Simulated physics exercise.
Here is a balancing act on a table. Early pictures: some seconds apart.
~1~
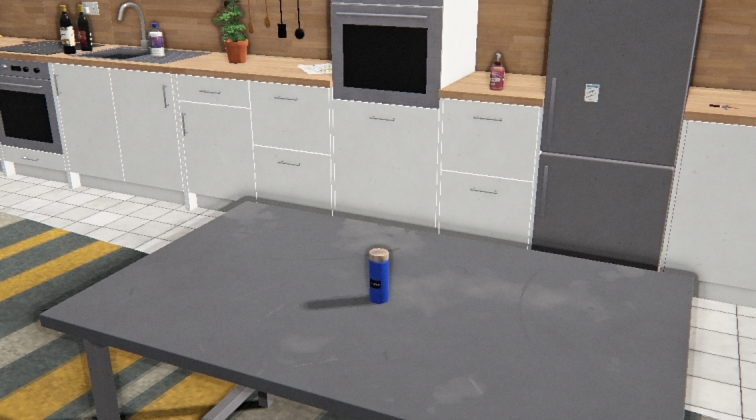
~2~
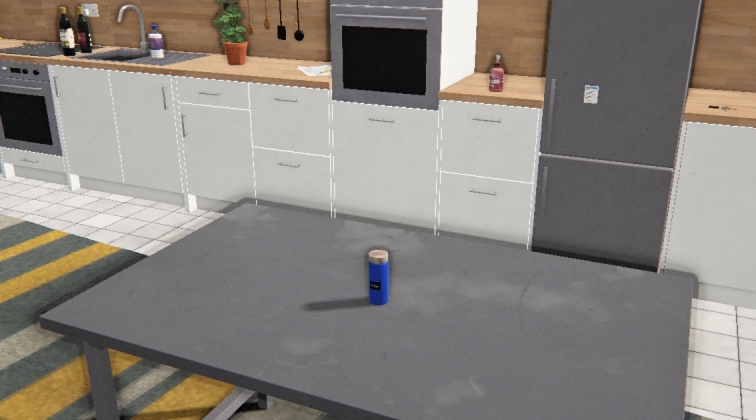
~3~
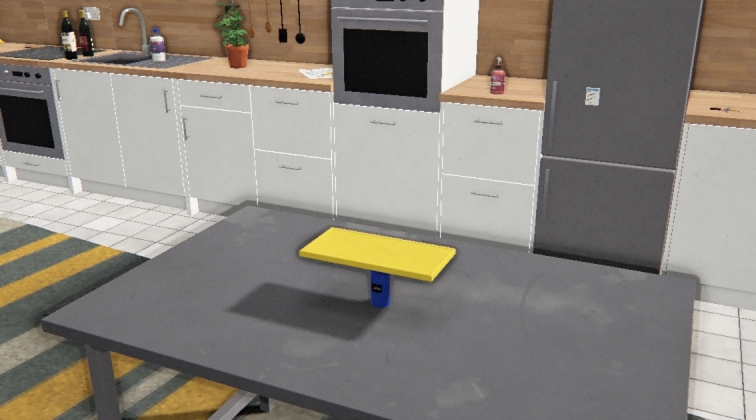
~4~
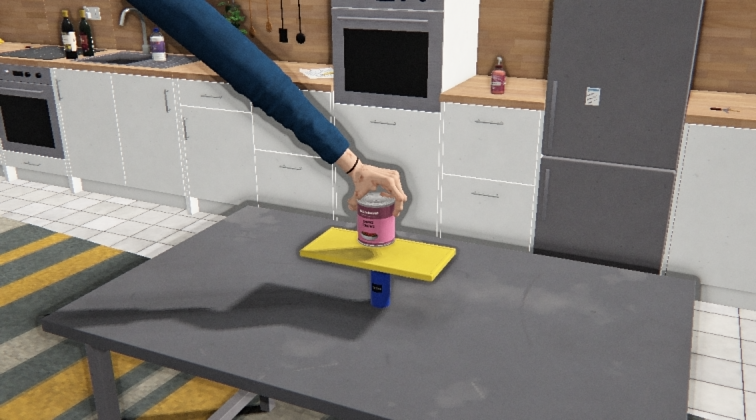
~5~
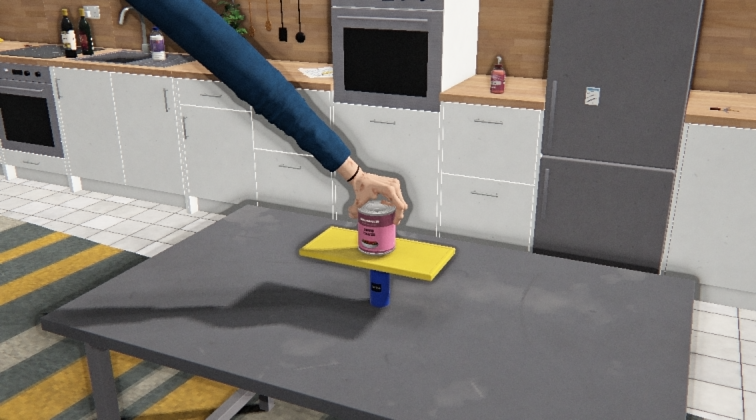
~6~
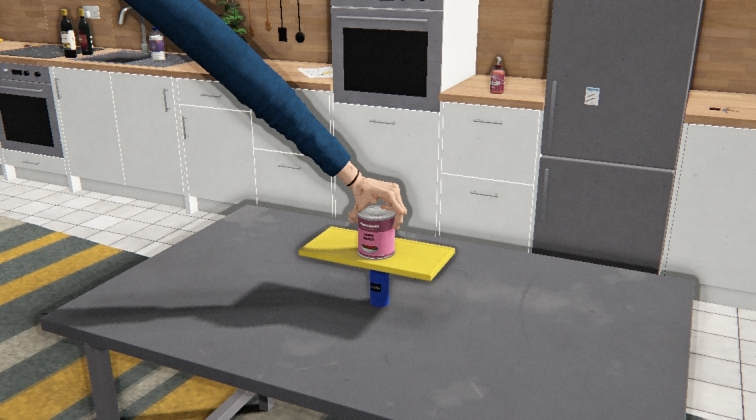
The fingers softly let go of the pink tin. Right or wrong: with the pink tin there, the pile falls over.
Wrong, the pile stays up.
Then, 0.20 s later than the last frame, all is still.
Then, 0.40 s later than the last frame, pink tin resting near (376, 233).
When it is over, all 3 as before. End places, in pixels of the last picture, pink tin near (376, 233). The stack stays up.
